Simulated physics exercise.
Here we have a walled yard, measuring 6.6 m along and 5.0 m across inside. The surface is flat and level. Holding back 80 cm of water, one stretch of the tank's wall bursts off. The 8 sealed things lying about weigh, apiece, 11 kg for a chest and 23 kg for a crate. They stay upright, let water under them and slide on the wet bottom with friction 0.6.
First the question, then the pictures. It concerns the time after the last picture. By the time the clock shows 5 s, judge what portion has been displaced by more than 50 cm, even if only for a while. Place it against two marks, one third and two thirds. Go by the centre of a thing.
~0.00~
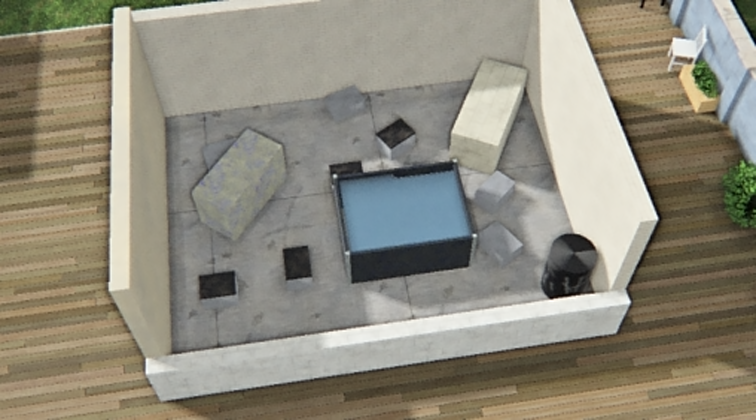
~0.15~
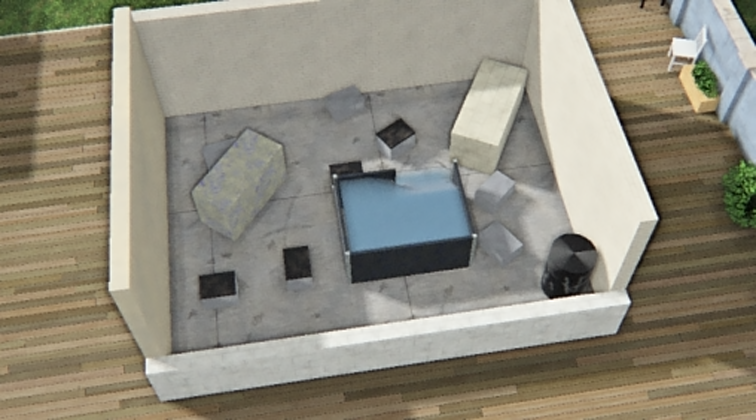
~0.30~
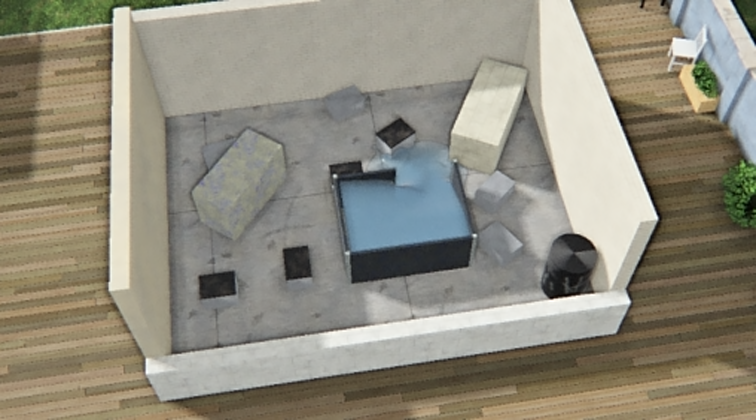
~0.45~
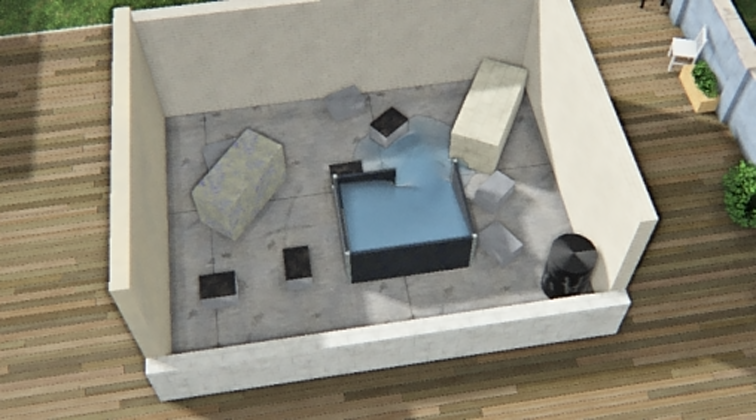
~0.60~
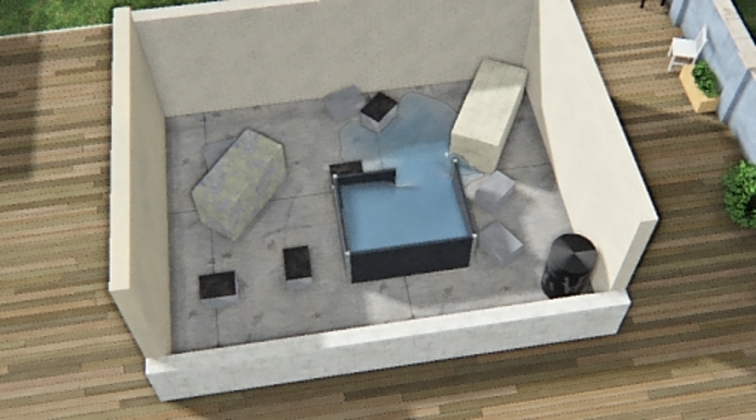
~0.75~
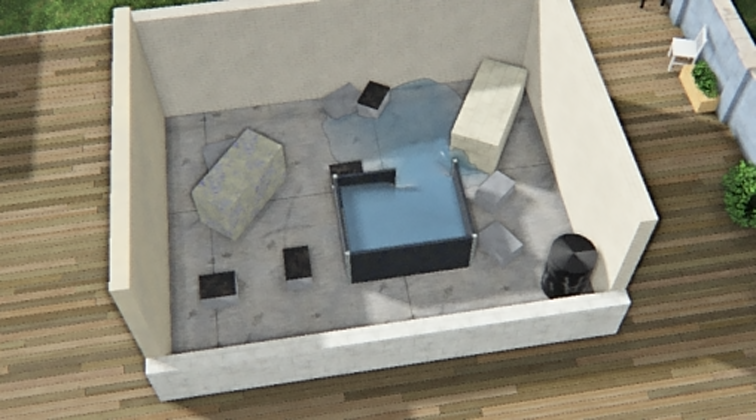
It is a third to two thirds.
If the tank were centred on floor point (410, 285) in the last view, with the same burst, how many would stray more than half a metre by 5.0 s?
Result: 4 of them.
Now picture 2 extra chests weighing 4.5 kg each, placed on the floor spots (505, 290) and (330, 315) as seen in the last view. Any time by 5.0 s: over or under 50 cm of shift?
In the order asked they come out inside the limit, inside the limit.
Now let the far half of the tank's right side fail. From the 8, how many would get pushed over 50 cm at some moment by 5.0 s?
So the tally would be 1.
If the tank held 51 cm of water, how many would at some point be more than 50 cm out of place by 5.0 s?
Then the count would be 2.
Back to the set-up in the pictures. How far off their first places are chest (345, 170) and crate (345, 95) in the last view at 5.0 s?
Distances: 0 cm; 350 cm.
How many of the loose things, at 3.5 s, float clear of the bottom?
2.
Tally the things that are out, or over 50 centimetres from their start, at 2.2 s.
By that point, 2.
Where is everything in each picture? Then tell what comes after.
A chest at (396, 133), on the bottom; a crate at (345, 98), on the bottom; 2.7 m2 under water; 0 of 8 have shifted, in the first picture.
A chest at (396, 133) rests on the ground; a crate at (345, 98) rests on the ground; 3.4 m2 under water; 0 of 8 have shifted, in the second picture.
A chest at (396, 132), on the bottom; a crate at (345, 98), on the bottom; water covers 4.2 m2; 0 of 8 have shifted, in the third picture.
A chest at (389, 121) rests on the ground, 27 cm from its start; a crate at (345, 98) rests on the ground; 5.1 m2 under water; 1 of 8 have shifted, in the fourth picture.
A chest at (379, 106), on the bottom, 66 cm from its start; a crate at (345, 98), on the bottom; 6.2 m2 under water; 1 of 8 have shifted, in the fifth picture.
A chest at (374, 94) rests on the ground, 96 cm from its start; a crate at (343, 96), on the bottom, 5 cm from its start; 7.3 m2 under water; 1 of 8 have shifted, in the sixth picture.
After 1.1 s 1 of 8 are over 50 cm from their spots; 1 afloat.
After 2.2 s 2 of 8 are over 50 cm from their spots; 1 afloat.
After 3.5 s 4 of 8 are over 50 cm from their spots; 2 afloat.
After 5.0 s 4 of 8 are over 50 cm from their spots, and 4 have been at some point; 2 afloat.
